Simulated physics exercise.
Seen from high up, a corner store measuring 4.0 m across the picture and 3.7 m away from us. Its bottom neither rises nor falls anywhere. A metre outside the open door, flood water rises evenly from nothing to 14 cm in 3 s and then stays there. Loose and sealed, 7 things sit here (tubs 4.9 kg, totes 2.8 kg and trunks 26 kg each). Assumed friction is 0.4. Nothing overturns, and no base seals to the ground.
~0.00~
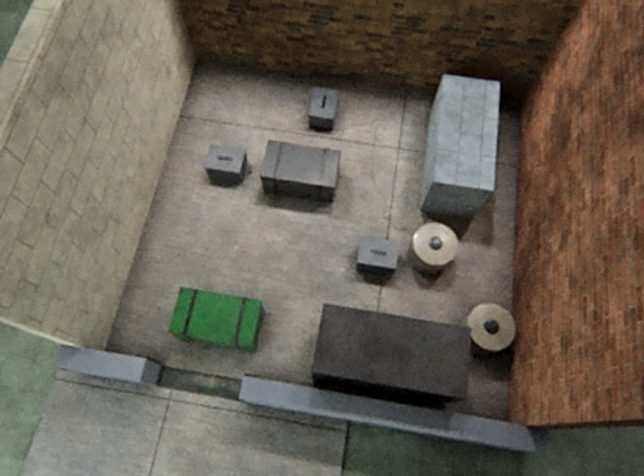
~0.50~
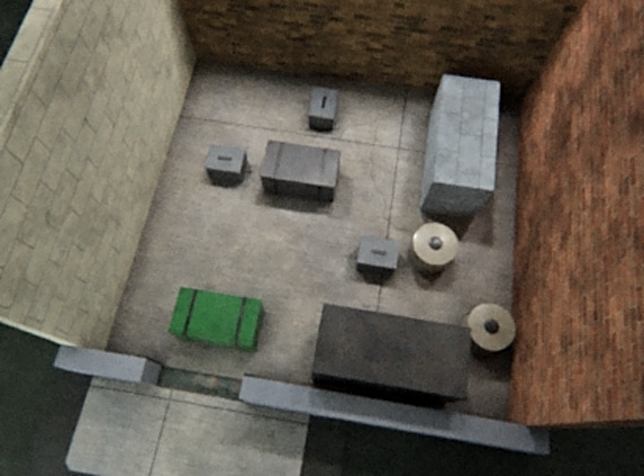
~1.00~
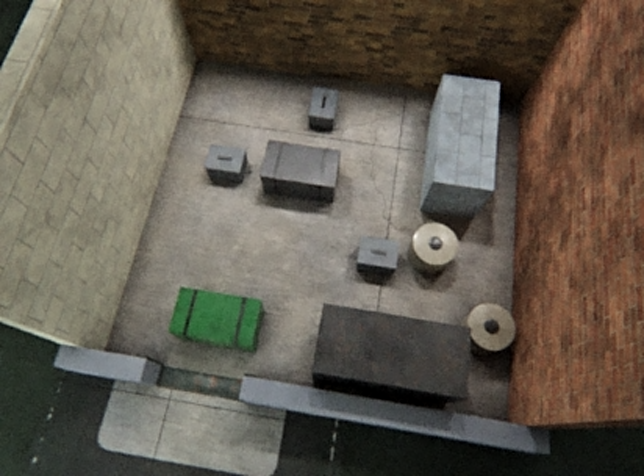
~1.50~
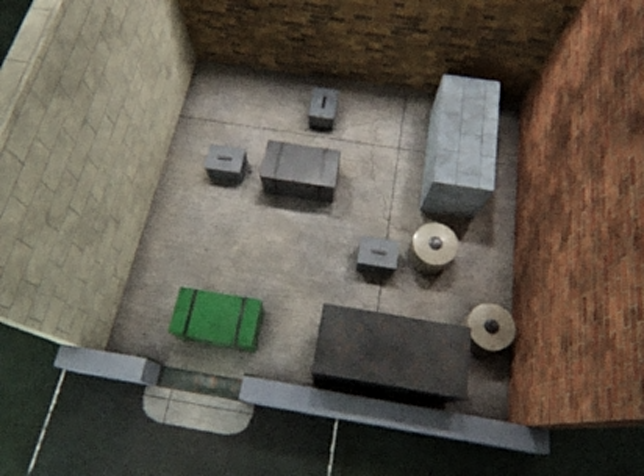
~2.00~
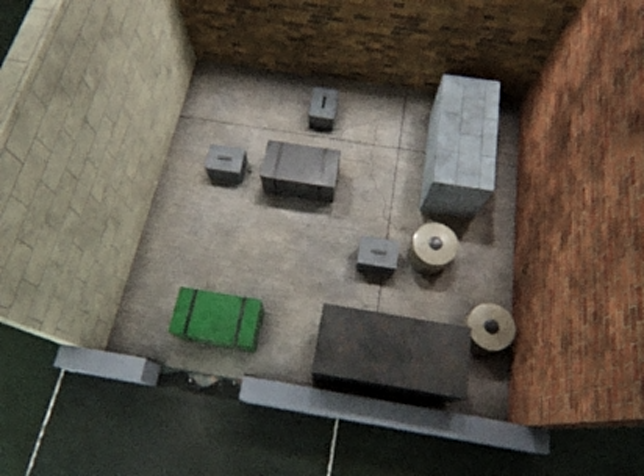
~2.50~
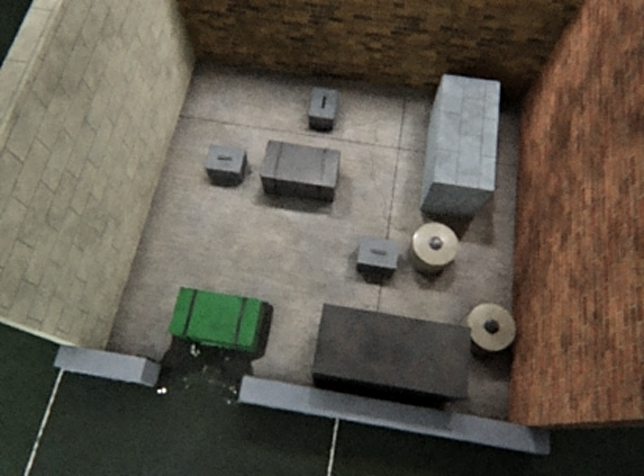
Dark water spreading across the paving outside a walled store, then reaching the doorway and the floor around a green trunk.
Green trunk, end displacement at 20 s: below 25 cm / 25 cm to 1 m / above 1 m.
Looks like it will get pushed a long way.
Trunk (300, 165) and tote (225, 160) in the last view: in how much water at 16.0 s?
Around 7 cm and 7 cm.
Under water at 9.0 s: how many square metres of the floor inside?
About 12 m2 is covered.
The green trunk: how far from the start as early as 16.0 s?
It is about 150 cm out of place by then.
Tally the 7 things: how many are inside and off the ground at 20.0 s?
My tally comes to 7.
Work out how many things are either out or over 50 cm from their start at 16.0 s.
Answer: 5.
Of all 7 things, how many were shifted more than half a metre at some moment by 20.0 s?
The total is 6.
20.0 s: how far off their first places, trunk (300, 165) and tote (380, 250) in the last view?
Respectively 120 and 10 centimetres.
After 4.0 s the green trunk is near (226, 278), 0.4 m from its start, aground; 0 afloat.
After 9.0 s the green trunk is near (245, 222), 1.0 m from its start, aground; 2 afloat.
After 16.0 s the green trunk is near (254, 164), 1.6 m from its start, afloat; 6 afloat.
After 20.0 s the green trunk is near (294, 80), 2.8 m from its start, afloat; 7 afloat.
